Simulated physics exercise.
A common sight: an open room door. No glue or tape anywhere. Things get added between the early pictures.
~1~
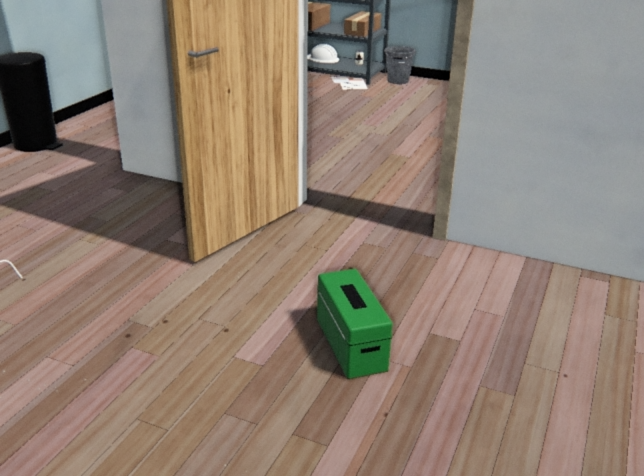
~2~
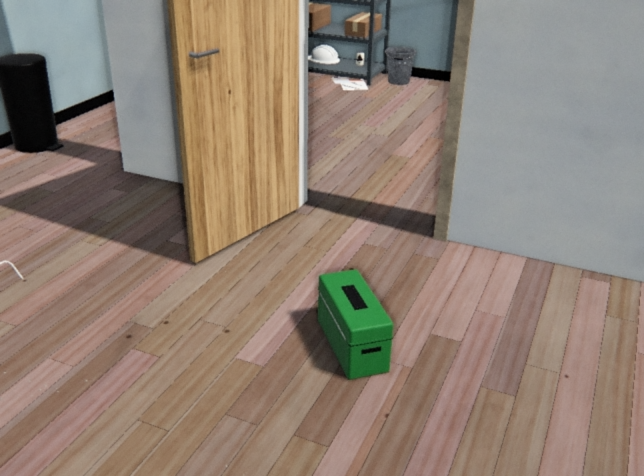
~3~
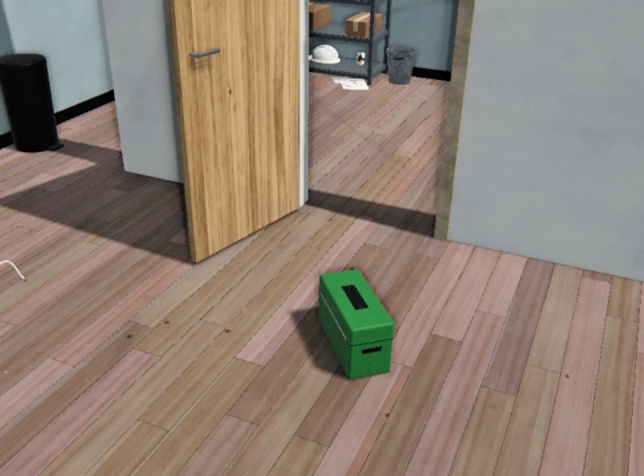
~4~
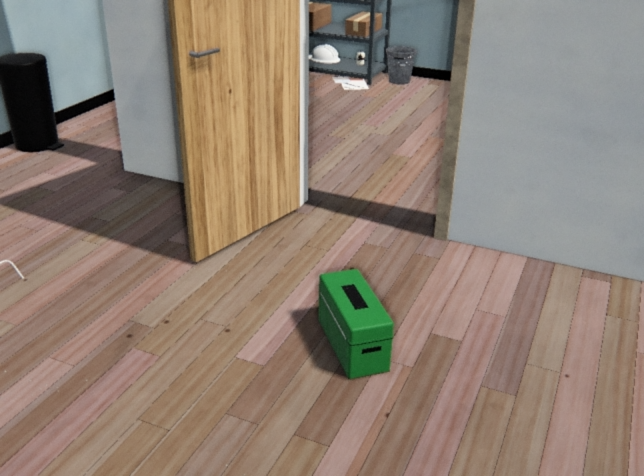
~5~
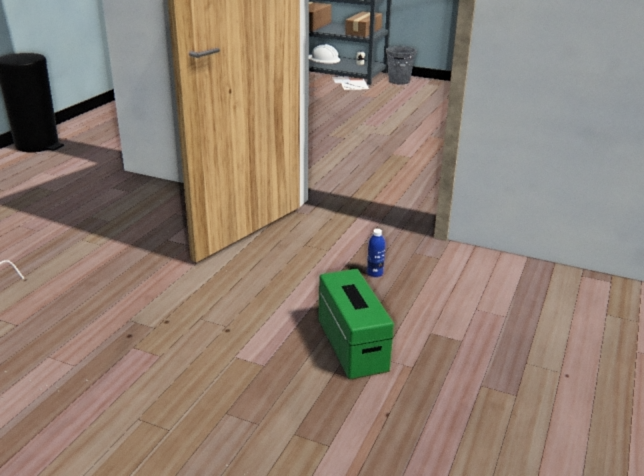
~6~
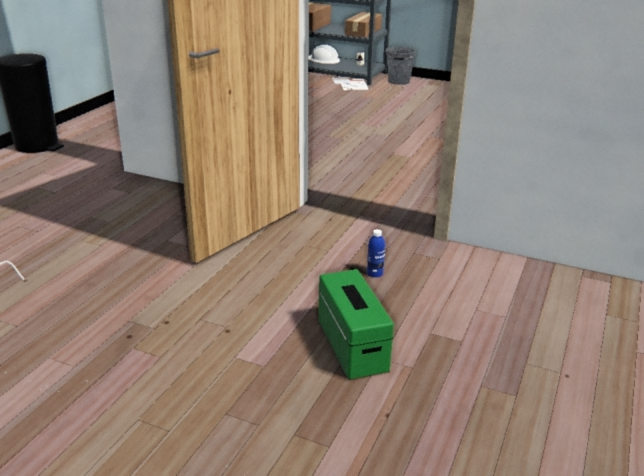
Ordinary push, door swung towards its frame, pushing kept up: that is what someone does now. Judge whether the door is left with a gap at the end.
I expect the door will meet its frame.
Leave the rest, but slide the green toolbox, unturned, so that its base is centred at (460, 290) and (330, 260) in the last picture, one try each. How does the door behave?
Try 1 - swings fully home; try 2 - gets caught.
Then, 0.80 s past the last view, door at 64°.
Then, 1.20 s past the last view, door at 28°; blue bottle displaced well along near (406, 245).
Then, 1.50 s past the last view, door at 0°; blue bottle rocked 53° from its first pose near (445, 236).
Finally, door at 0°; down or leaning hard on the floor, blue bottle; green toolbox still in place. Final places as the last picture's camera would see them, blue bottle near (453, 244).
